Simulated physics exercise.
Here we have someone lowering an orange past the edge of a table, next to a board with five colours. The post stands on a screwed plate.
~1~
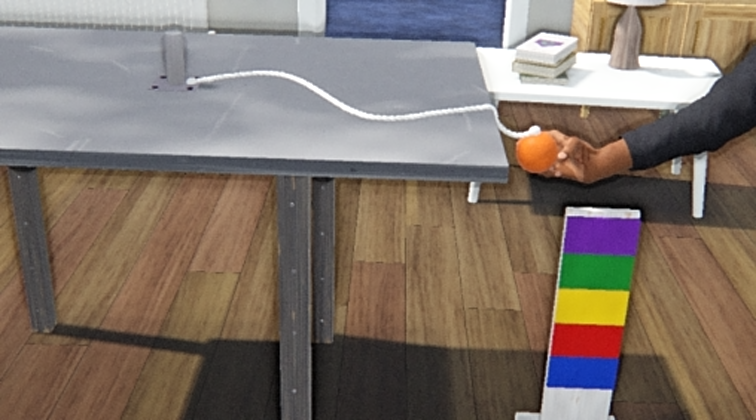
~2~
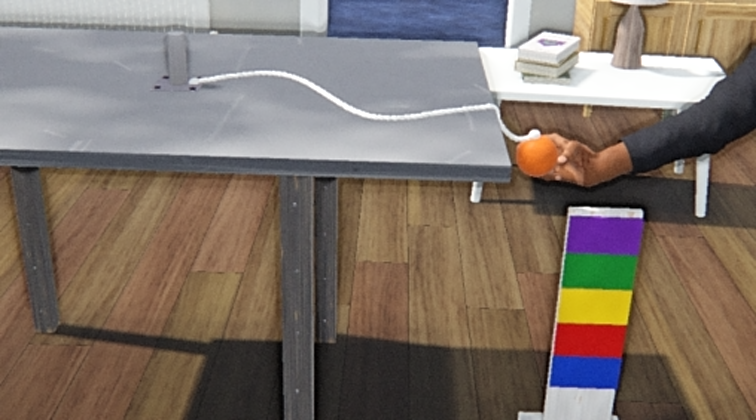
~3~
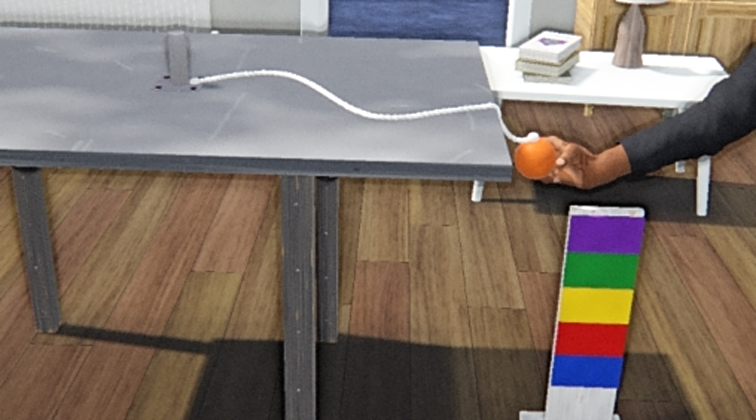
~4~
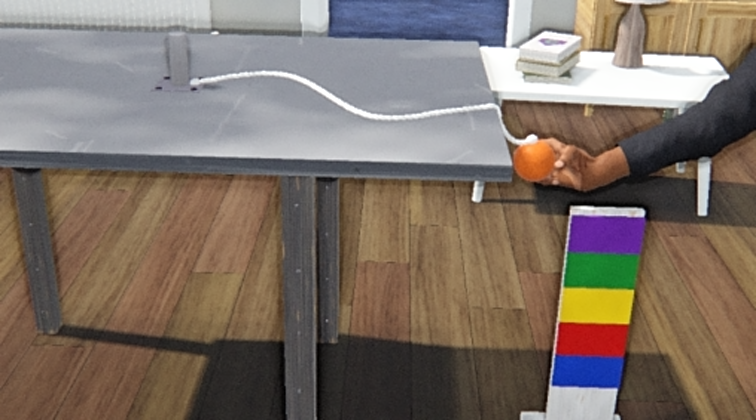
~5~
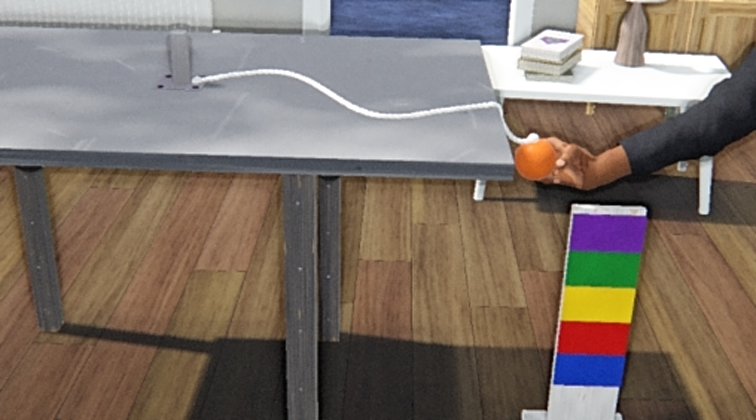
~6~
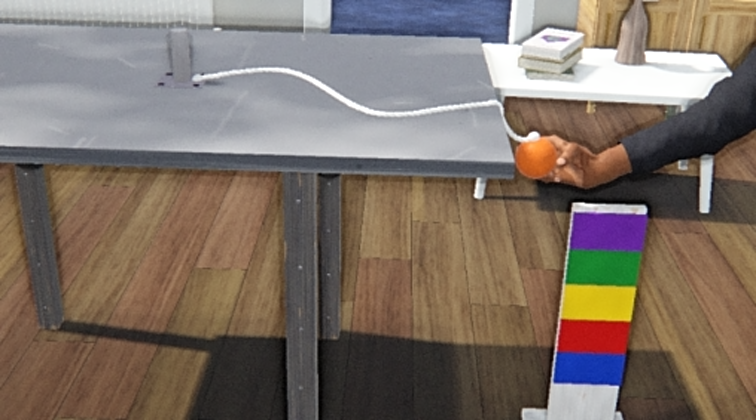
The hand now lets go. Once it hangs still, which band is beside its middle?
Its centre hangs level with the green band.
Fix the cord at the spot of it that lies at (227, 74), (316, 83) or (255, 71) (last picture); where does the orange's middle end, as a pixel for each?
In that order: (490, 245), (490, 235) and (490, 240).
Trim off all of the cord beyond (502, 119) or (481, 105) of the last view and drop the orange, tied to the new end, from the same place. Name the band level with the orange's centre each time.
It would be purple; higher than all five.
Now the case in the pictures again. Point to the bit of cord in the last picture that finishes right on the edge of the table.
Near (422, 113).
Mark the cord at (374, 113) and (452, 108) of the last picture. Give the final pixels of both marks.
At (455, 93), then (495, 135).
A little later, orange near (525, 246); level with purple.
Next, orange near (464, 250); level with green.
Later still, orange near (497, 253); level with green.
When it is over, orange near (487, 254); level with green. Its middle rests at the green band.
